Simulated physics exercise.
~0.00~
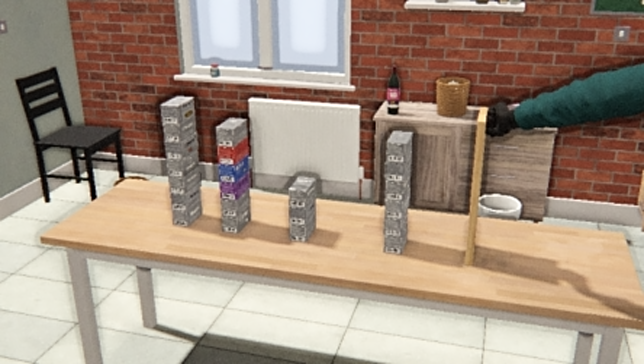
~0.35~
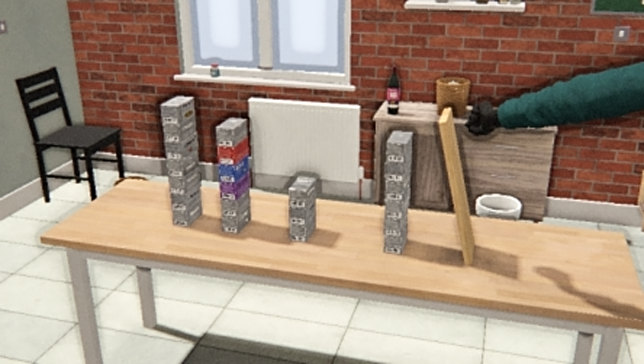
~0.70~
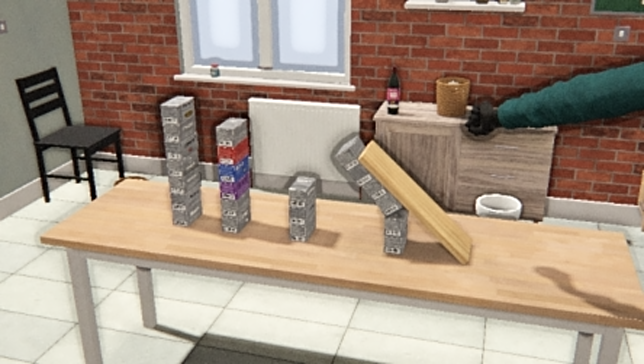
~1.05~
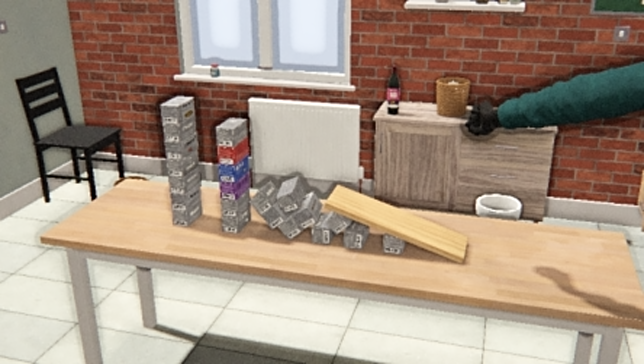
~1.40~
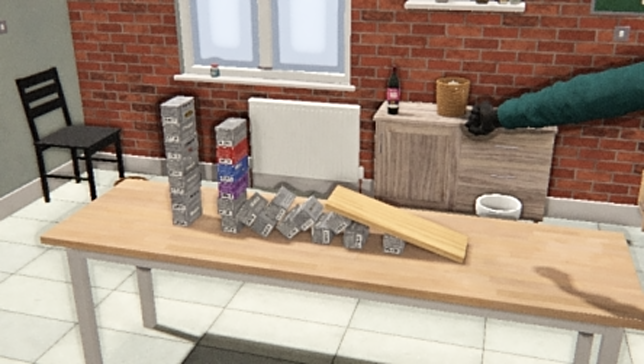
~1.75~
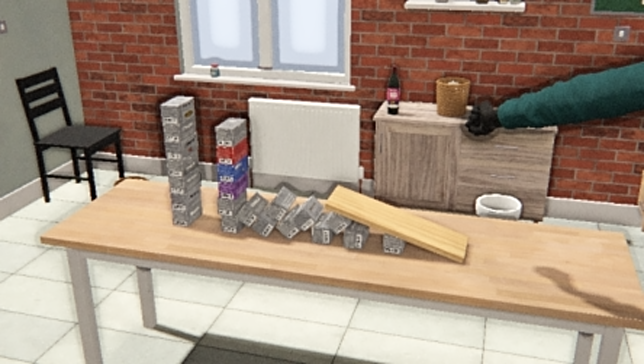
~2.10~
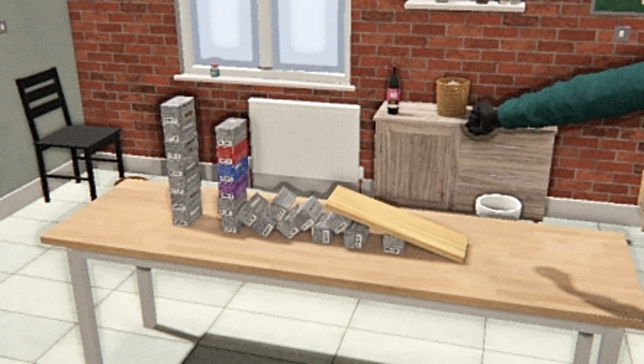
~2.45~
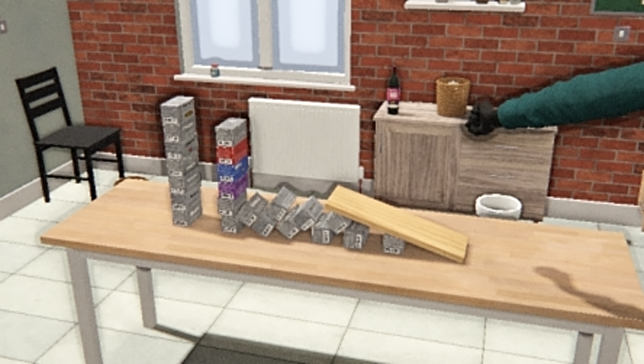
A tall wooden board stands on end at the right of a table, a dark-gloved hand in a green sleeve at its top, with four columns of small grey packets lined up to its left. The hand pushes the board, and it tips left into the nearest column, knocking its upper packets over. They tumble onto the short column beside it, which collapses too. The packets spill leftward and settle against the foot of the next column. That column, with its red, blue and purple packets, stays standing, as does the far left one, while the board rests slanted on fallen packets.
